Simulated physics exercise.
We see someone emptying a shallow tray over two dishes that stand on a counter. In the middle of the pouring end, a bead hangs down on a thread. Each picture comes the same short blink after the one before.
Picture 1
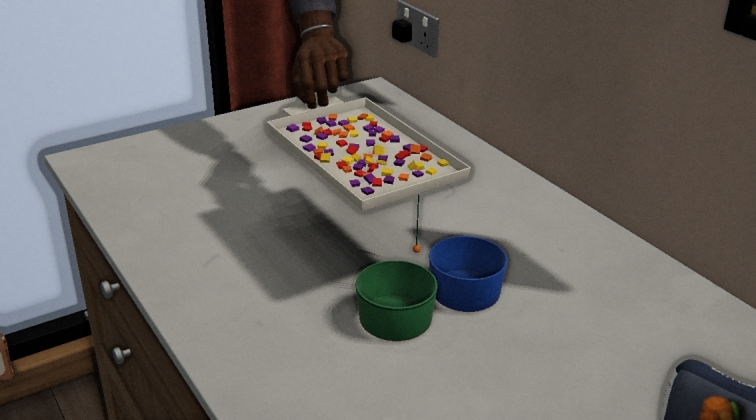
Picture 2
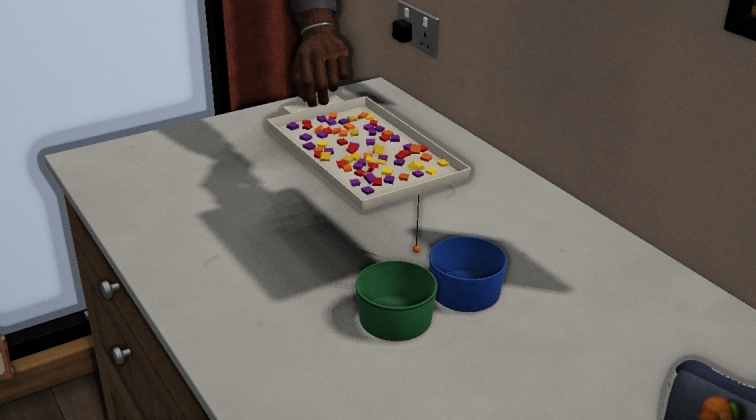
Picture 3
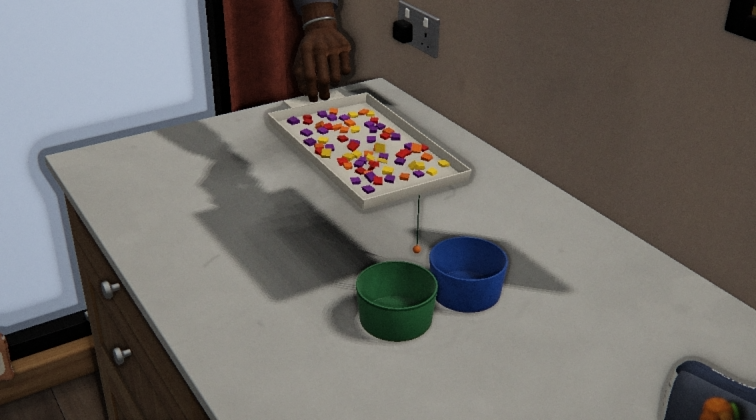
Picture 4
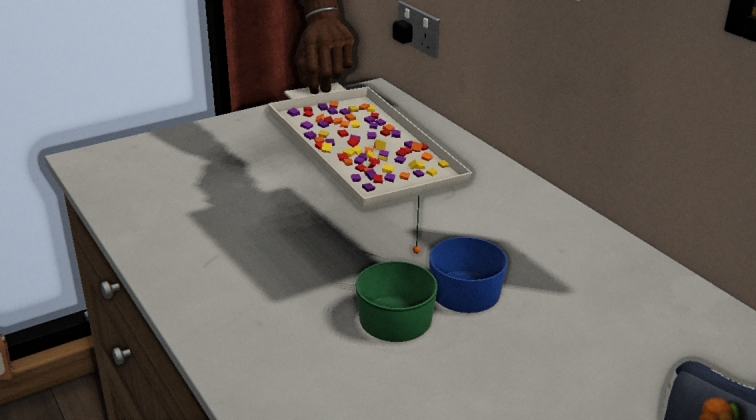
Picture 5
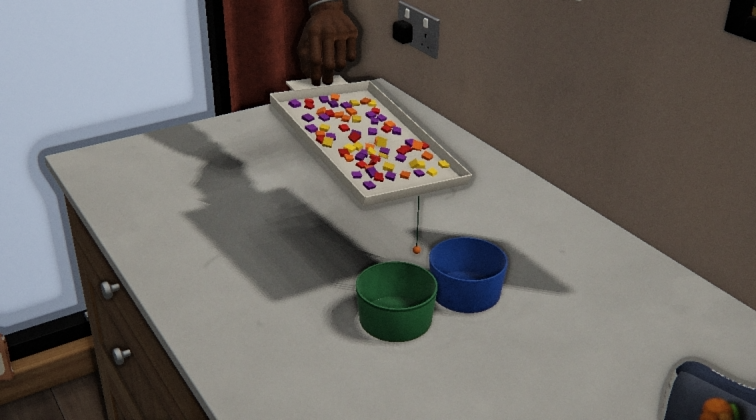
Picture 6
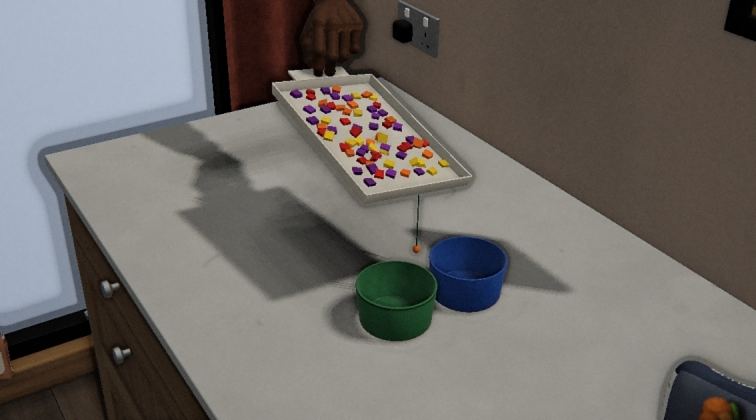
On a pale counter, a hand holds a shallow tray of small colourful tiles above a green dish and a blue dish, then gradually raises the tray's far end while a small orange bead hangs nearly still from the near edge.
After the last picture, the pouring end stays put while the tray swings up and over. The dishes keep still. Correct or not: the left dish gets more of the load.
Not correct; the right dish gets more.
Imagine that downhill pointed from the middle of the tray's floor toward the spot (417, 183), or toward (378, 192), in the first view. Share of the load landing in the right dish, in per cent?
The first try gives close to 70 per cent, the second close to 0 per cent.
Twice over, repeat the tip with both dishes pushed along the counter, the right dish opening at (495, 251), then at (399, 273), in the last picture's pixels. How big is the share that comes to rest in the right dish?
The first position comes out at 30 per cent, the other at 0 per cent.
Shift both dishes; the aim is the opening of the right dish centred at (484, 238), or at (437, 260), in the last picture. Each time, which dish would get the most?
First try: The rightmost dish. Second try: The rightmost dish.
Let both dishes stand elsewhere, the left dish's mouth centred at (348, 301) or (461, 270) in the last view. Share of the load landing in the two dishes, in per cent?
Roughly 10 per cent the first time and 20 per cent the second.
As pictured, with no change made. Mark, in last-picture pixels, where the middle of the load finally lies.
Centre at rest: Close to (464, 279).
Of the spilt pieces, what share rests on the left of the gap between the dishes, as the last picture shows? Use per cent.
That comes to about 20 per cent of the pieces.
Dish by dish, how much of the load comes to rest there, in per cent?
In the left dish you'd find about 0 % of the load, and in the right dish about 70 %.
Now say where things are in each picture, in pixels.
In the first frame, corners of the pouring end at (363, 200) and (468, 167), level; middle of the load at (352, 150), mosaic tiles; left dish at (419, 319); right dish at (491, 291); bead on its thread at (416, 249).
In the second frame, corners of the pouring end at (363, 200) and (469, 168), level; middle of the load at (352, 149).
In the third frame, corners of the pouring end at (364, 199) and (469, 170), tipped barely, lowest at the right corner; middle of the load at (353, 146).
In the fourth frame, corners of the pouring end at (365, 197) and (469, 172), tipped a little, lowest at the right corner; middle of the load at (354, 142).
In the fifth frame, corners of the pouring end at (366, 196) and (470, 174), tipped a little, lowest at the right corner; middle of the load at (355, 137).
In the sixth frame, corners of the pouring end at (367, 194) and (470, 175), tipped a little, lowest at the right corner; middle of the load at (356, 132); left dish at (418, 320); right dish at (491, 291).
Soon after the last picture, tray tipped steeply; nearly all on the tray; a stray few in the air.
A little later, tray tipped right over; nearly all on the tray; a small part in the right dish.
Later still, tray tipped past a quarter turn; most in the right dish; about a quarter outside both.
At rest, tray tipped past a quarter turn; none in the left dish; most in the right dish; about a quarter outside both.
